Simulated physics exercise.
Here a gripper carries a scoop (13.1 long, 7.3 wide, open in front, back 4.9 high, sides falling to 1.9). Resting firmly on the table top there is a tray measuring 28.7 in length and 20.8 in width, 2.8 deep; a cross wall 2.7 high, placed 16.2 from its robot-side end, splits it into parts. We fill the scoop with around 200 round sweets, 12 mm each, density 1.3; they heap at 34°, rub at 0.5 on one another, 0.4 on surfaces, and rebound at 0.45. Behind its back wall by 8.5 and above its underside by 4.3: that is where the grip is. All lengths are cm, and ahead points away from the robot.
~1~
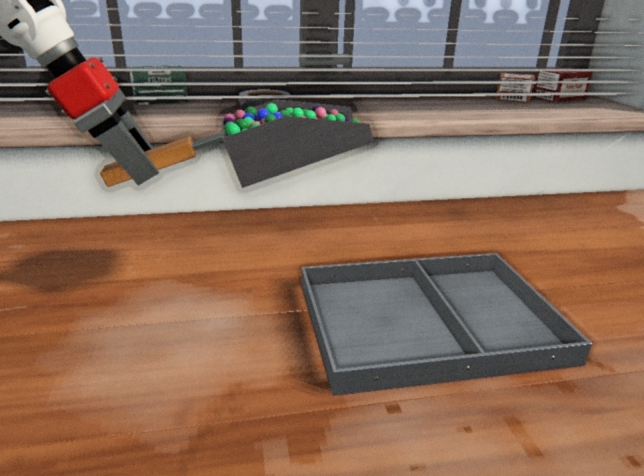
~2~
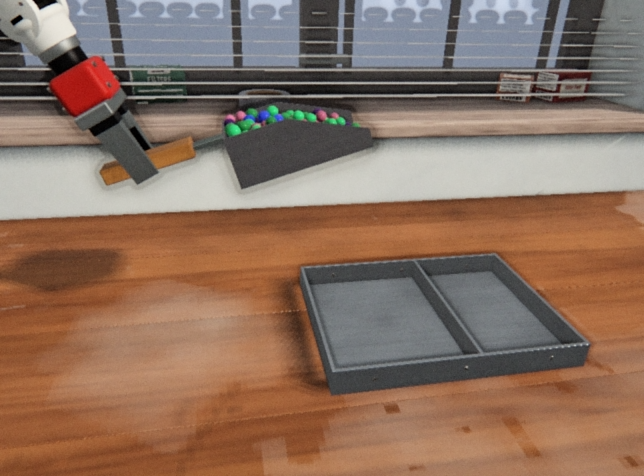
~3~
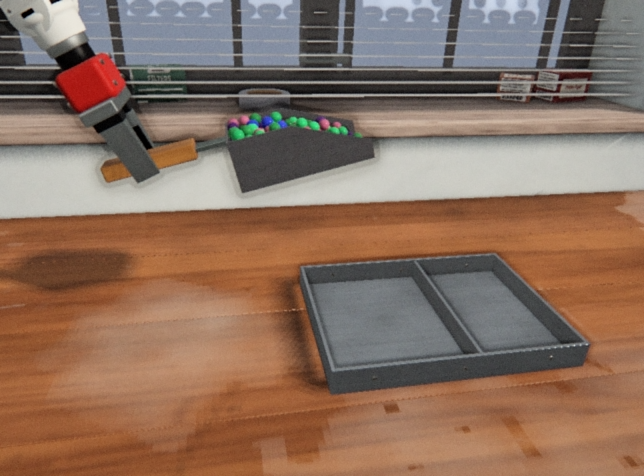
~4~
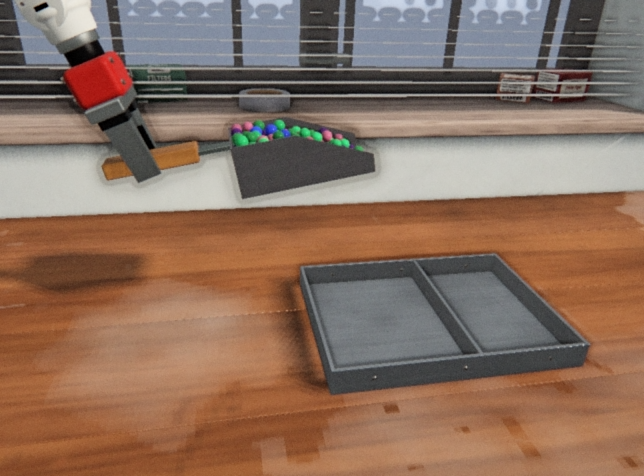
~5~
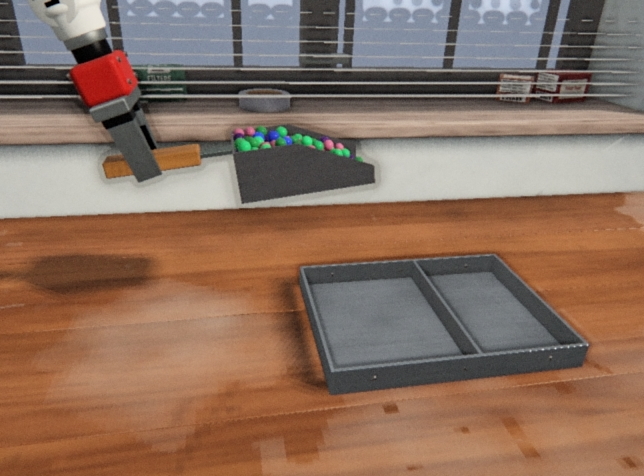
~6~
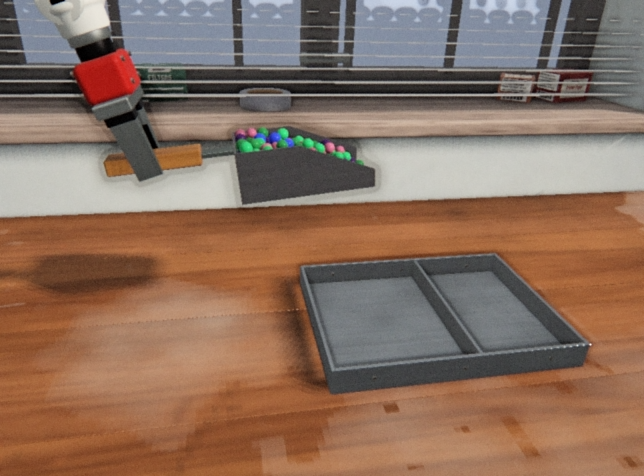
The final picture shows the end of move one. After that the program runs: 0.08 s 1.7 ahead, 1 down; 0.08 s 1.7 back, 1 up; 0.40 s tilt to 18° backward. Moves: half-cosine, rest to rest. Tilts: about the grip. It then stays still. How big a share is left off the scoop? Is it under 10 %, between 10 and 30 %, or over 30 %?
It is under 10 %.
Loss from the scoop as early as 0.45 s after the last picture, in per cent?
5 %.
Then, 0.22 s on, tilted 7° backward, highest piece 24 above the table; 193 on the scoop, 6 in flight or on a rim.
Then, 0.45 s on, tilted 16° backward, highest piece 26 above the table; 189 on the scoop, 9 in the robot-side part, 1 in flight or on a rim.
Then, 0.76 s on, tilted 18° backward, highest piece 27 above the table; 188 on the scoop, 11 in the robot-side part.
Then, 1.81 s on, tilted 18° backward, highest piece 27 above the table; 188 on the scoop, 11 in the robot-side part.
In the end, 188 on the scoop, 11 in the robot-side part. That is 6 % off the scoop.
